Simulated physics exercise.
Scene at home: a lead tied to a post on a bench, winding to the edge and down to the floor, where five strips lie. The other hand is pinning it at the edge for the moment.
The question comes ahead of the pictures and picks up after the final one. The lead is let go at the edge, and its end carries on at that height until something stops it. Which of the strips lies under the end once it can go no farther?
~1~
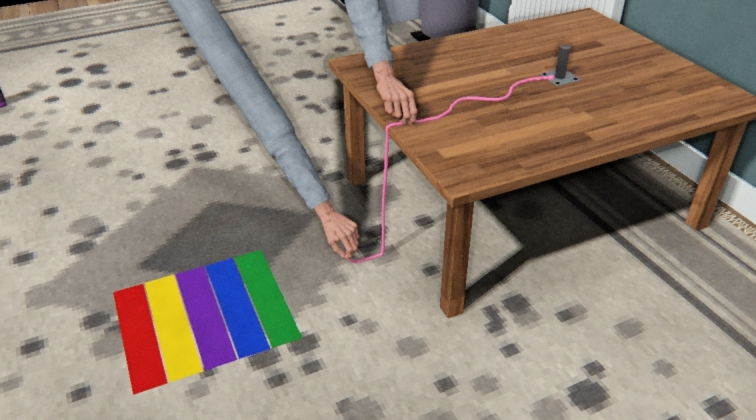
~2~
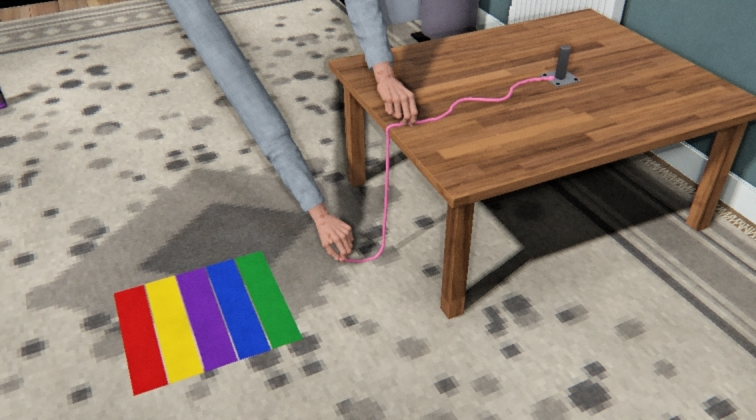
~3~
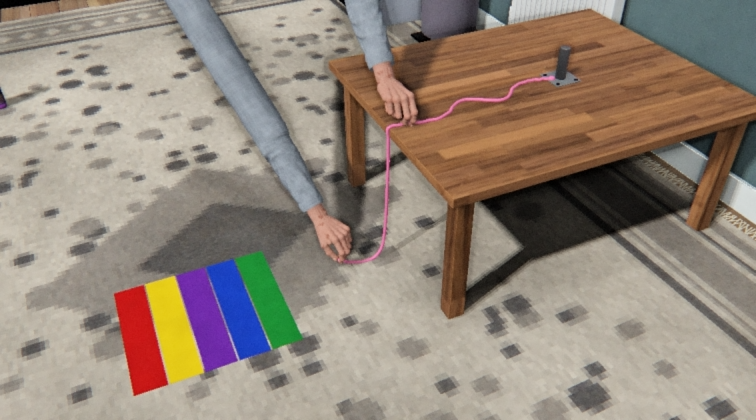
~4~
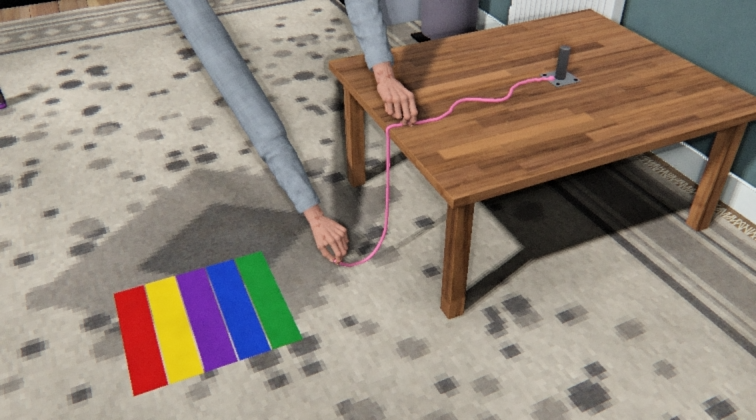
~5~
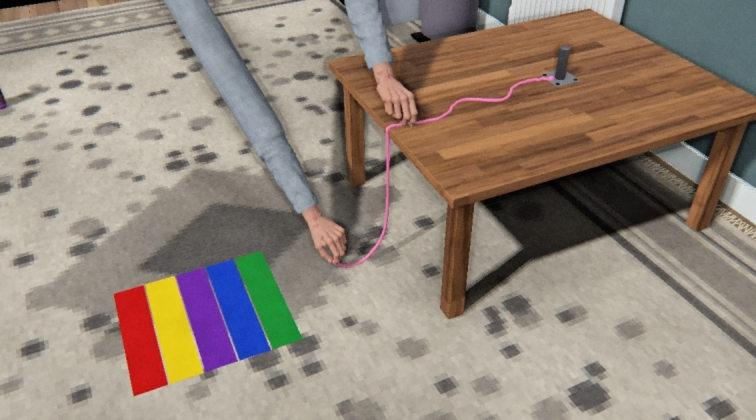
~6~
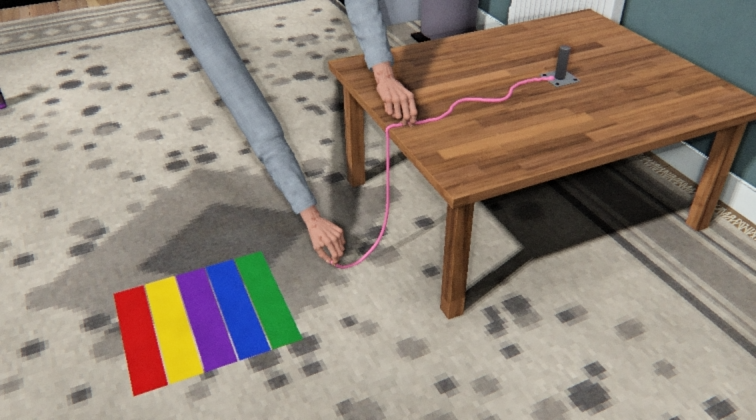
The blue one.
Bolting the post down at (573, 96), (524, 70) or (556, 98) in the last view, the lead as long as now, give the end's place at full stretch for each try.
Near (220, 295), (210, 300) and (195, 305).
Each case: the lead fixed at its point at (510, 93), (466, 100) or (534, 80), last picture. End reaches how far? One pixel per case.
It would sit near (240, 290) the first time, (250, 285) the second and (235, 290) the third.
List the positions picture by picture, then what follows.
In the first frame, end (346, 256); green (279, 325); blue (248, 335); purple (215, 346); yellow (181, 357); red (146, 369).
In the second frame, end (340, 259); lead through (528, 81) (487, 100) (443, 117) (388, 137) (387, 193) (383, 246).
In the third frame, end (339, 260).
In the fourth frame, end (335, 261); lead through (528, 81) (487, 100) (443, 117) (388, 138) (388, 193) (379, 246).
In the fifth frame, end (334, 261).
In the sixth frame, end (332, 262); lead through (528, 81) (487, 100) (442, 117) (388, 138) (388, 192) (375, 246).
A little later, end near (284, 276); short of the strips.
Next, end near (252, 286); over green.
When it is tight, end near (233, 292); over blue. Over blue.
